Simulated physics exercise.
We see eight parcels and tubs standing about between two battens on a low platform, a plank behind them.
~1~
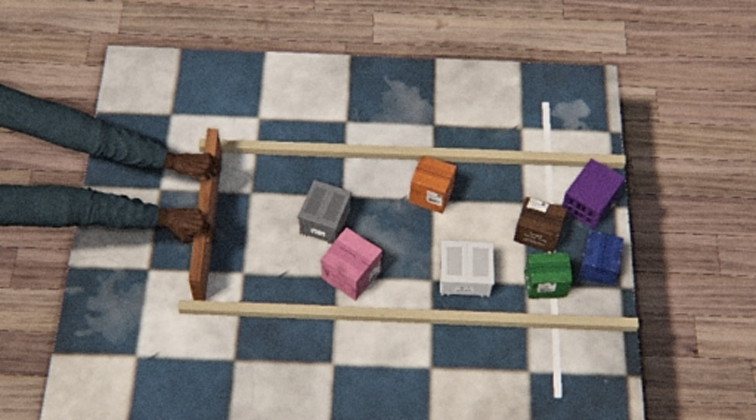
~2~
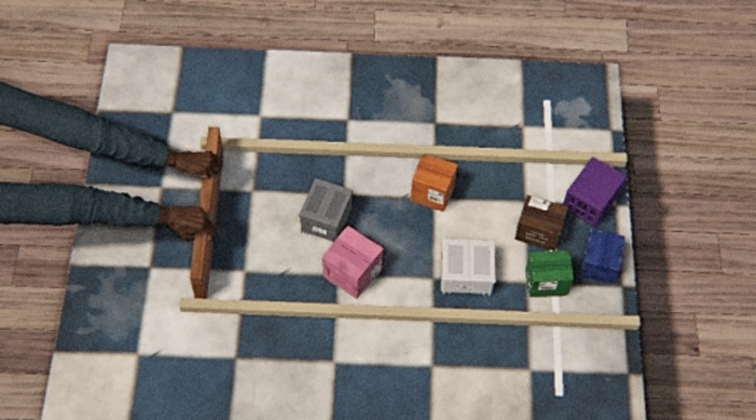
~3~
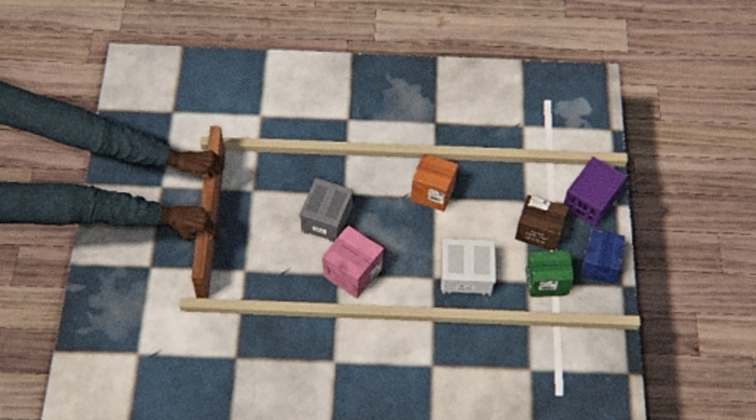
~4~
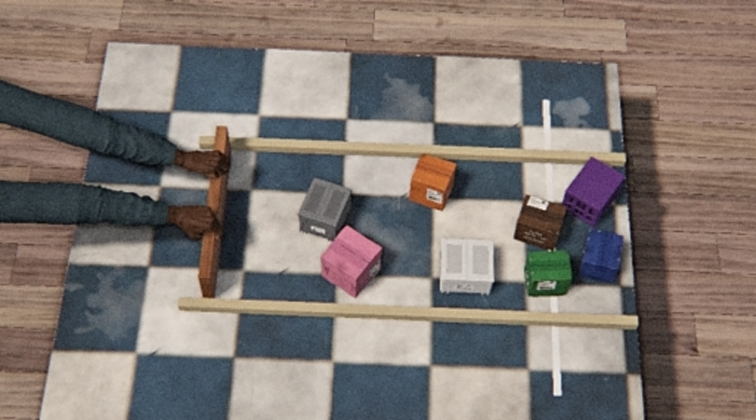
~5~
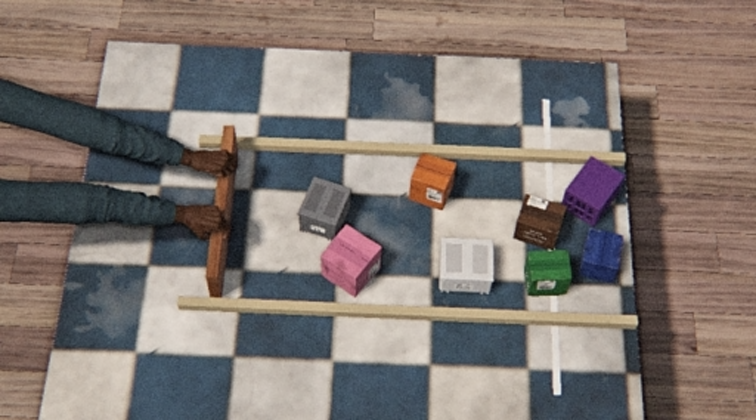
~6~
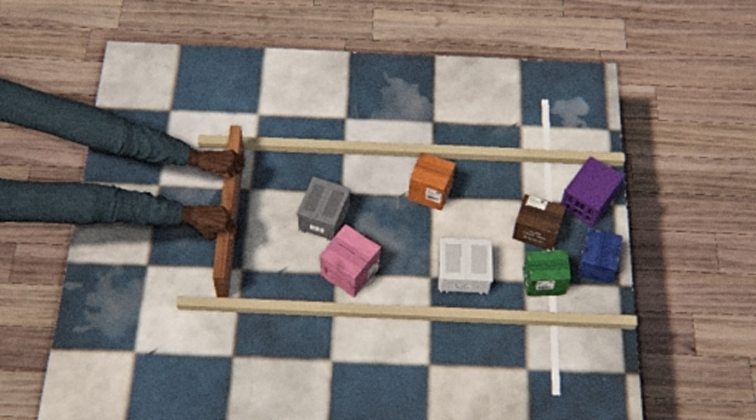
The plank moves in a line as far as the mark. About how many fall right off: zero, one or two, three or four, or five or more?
As it turns out, the number that fall off is one or two.
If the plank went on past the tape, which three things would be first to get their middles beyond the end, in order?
The order is the blue box, the green parcel, the white tote.
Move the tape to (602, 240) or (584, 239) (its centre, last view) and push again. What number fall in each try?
In that order 5 and 5.
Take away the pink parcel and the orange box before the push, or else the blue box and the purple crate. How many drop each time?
1 in the first case, 1 in the second.
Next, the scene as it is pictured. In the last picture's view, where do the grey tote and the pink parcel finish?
About (572, 217), and the other about (576, 259).
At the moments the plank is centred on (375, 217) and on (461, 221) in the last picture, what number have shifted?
By then 3, and 6.
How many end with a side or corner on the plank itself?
That makes 3.
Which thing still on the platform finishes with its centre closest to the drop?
Foremost is the white tote.
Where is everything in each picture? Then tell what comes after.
In the first frame, blue box (601, 258); purple crate (593, 194); green parcel (548, 276); plank (206, 214); tape (552, 240).
In the second frame, purple crate (594, 192); white tote (468, 267).
In the third frame, green parcel (549, 274); pink parcel (353, 263).
In the fourth frame, blue box (601, 256); plank (215, 212).
In the fifth frame, purple crate (593, 191); grey tote (325, 210).
In the sixth frame, blue box (600, 256); purple crate (592, 191); green parcel (546, 274); plank (229, 211); tape (550, 237).
Early on, none off yet; blue box at rest near (600, 256); purple crate at rest near (592, 191); green parcel at rest near (546, 274).
A while later, none off yet; blue box travelled about its own width near (633, 251); purple crate at rest near (592, 191); green parcel travelled about its own width near (607, 278).
Finally, the number that fall off is one or two; lost, green parcel and blue box.
